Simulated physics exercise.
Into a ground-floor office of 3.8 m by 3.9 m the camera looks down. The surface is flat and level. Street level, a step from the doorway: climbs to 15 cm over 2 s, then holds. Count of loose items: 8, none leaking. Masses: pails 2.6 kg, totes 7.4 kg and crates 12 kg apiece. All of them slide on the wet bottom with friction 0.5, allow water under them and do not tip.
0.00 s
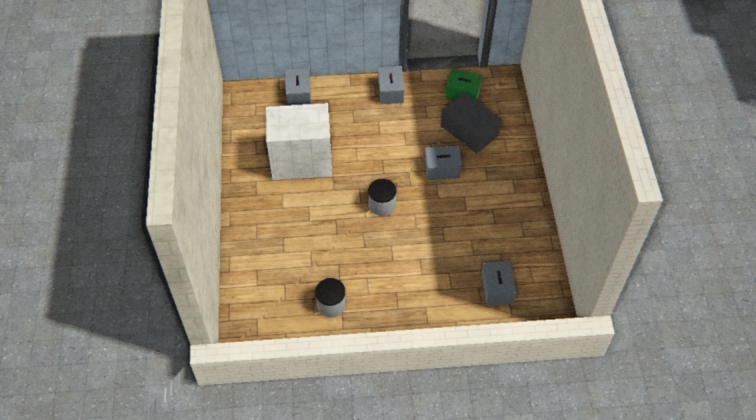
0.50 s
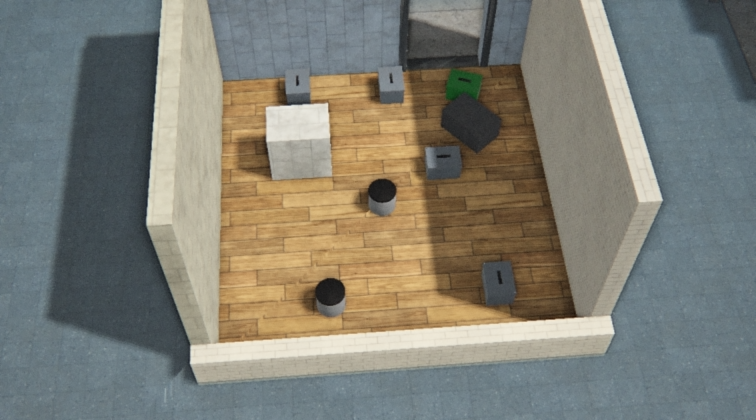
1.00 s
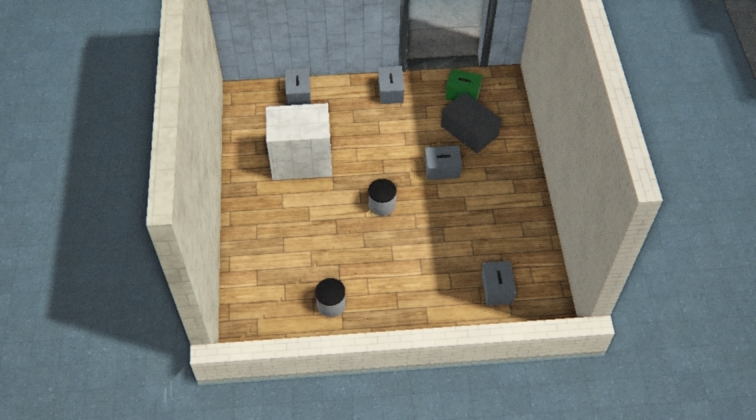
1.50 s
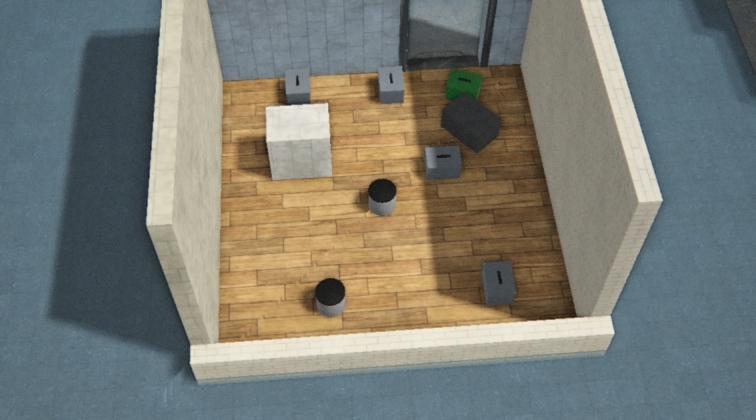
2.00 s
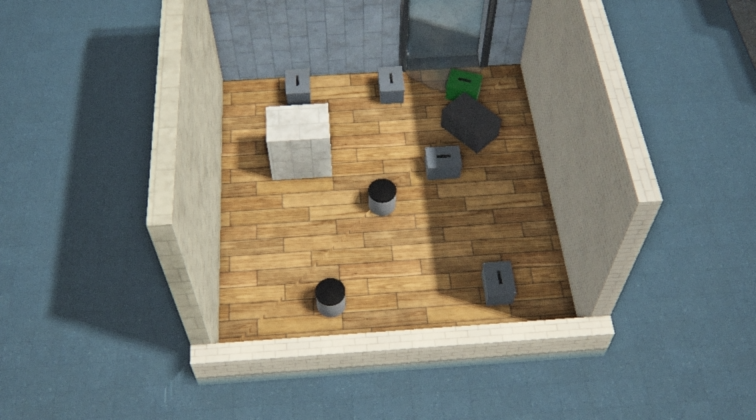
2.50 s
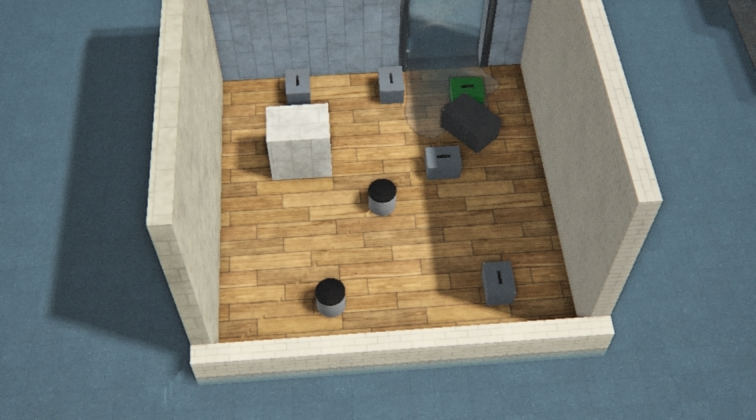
Water covering the paving outside a small wood-floored room, then spreading in through the doorway as the green box shifts slightly.
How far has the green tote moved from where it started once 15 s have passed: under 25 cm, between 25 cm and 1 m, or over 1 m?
It is going to make a long trip.
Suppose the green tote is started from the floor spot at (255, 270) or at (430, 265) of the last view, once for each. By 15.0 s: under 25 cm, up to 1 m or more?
First try: It covers a big distance; second try: It covers a big distance.
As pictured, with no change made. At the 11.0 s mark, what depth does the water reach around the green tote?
Depth approx. 10 cm.
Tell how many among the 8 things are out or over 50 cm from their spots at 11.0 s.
Tally: 6.
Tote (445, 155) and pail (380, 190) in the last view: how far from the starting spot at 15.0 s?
In turn: 80 cm, 200 cm.
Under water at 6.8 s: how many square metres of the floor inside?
Close to 11.5 m2, I'd say.
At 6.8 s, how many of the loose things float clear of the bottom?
Count at that moment: 0.
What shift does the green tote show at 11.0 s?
About 350 cm by then.
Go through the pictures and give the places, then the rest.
The first picture shows the green tote at (465, 81), on the bottom; 0.0 m2 under water; 0 of 8 have shifted.
The second picture shows the green tote at (465, 81) rests on the ground; water covers 0.0 m2; 0 of 8 have shifted.
The third picture shows the green tote at (465, 81), on the bottom; 0.0 m2 under water; 0 of 8 have shifted.
The fourth picture shows the green tote at (465, 81) rests on the ground; 0.0 m2 under water; 0 of 8 have shifted.
The fifth picture shows the green tote at (465, 81), on the bottom; water covers 0.2 m2; 0 of 8 have shifted.
The sixth picture shows the green tote at (468, 87) rests on the ground, 11 cm from its start; water covers 0.7 m2; 1 of 8 have shifted.
After 3.5 s the green tote is near (492, 104), 0.5 m from its start, aground; 0 afloat.
After 6.8 s the green tote is near (552, 266), 2.8 m from its start, aground; 0 afloat.
After 11.0 s the green tote is near (541, 312), 3.3 m from its start, afloat; 5 afloat.
After 15.0 s the green tote is near (471, 321), 3.3 m from its start, afloat; 8 afloat.
